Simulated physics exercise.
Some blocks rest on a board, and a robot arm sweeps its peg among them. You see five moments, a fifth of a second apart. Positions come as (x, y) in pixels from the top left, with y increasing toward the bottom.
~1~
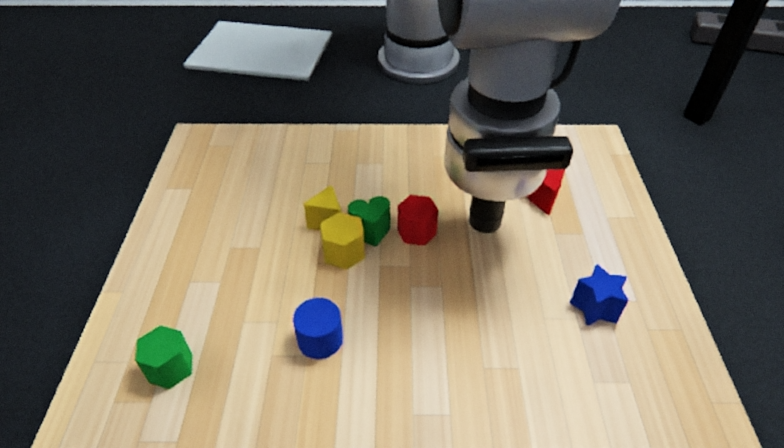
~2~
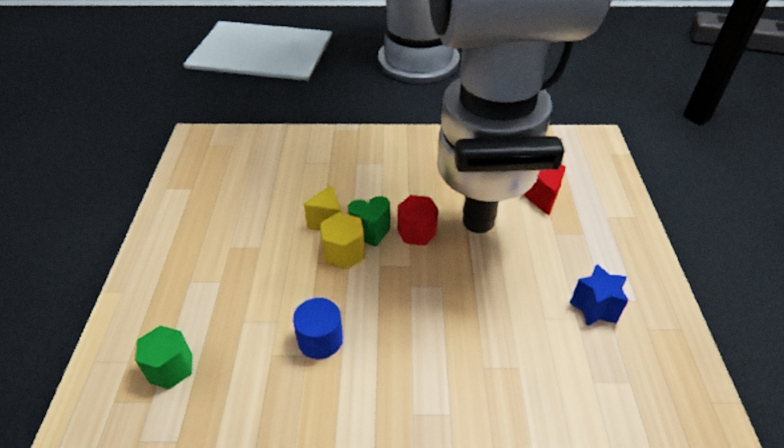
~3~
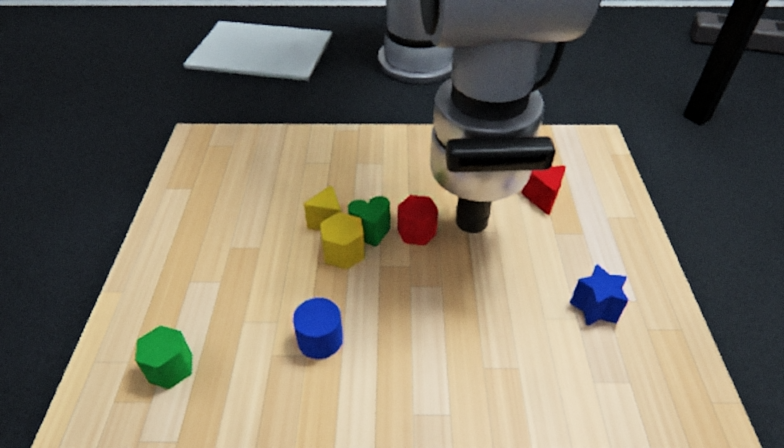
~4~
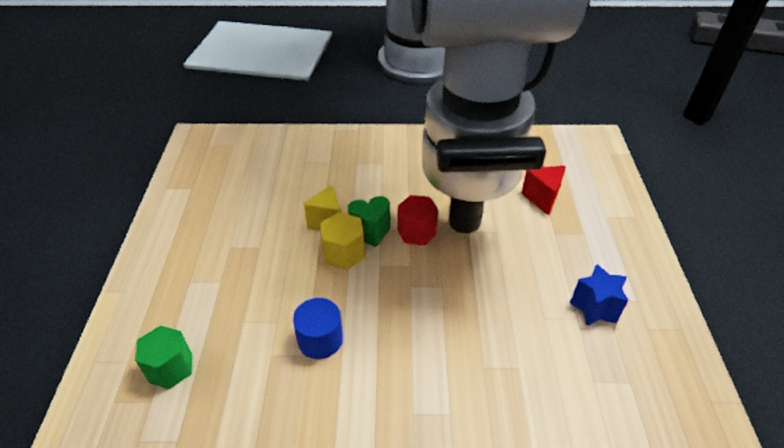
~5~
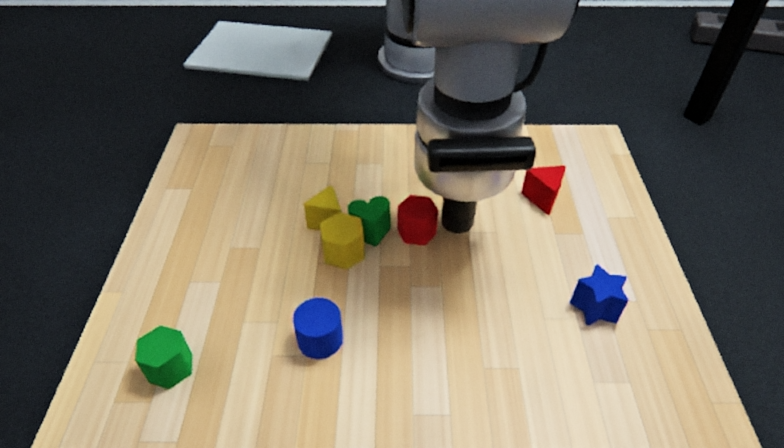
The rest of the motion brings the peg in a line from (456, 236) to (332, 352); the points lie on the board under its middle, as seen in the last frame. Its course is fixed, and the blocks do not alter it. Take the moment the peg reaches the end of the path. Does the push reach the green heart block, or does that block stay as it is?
It holds its position.
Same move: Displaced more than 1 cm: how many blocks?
Shifted over 1 cm: One.
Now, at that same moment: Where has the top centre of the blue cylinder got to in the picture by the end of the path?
Top centre: (284, 331).
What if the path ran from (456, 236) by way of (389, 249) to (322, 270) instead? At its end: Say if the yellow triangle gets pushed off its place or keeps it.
It moves.
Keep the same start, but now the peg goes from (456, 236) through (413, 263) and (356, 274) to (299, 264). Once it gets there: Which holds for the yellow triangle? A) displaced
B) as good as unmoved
Option A.
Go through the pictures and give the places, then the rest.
In the first frame, peg's lower end at (485, 222); blue cylinder at (317, 316); green heart block at (370, 207); red six-sided block at (418, 207).
In the second frame, peg at (478, 222); blocks still.
In the third frame, peg at (472, 223); blocks still.
In the fourth frame, peg at (465, 223); blocks still.
In the fifth frame, peg at (457, 223); blue cylinder at (317, 316); green heart block at (370, 207); red six-sided block at (418, 207).
The first path, step by step. One third of the way, peg at (420, 257); red six-sided block at (415, 208).
Two thirds of the way, peg at (377, 296); red six-sided block at (415, 208).
At the end, peg at (330, 340); blue cylinder at (284, 331); green heart block still; red six-sided block at (415, 208).
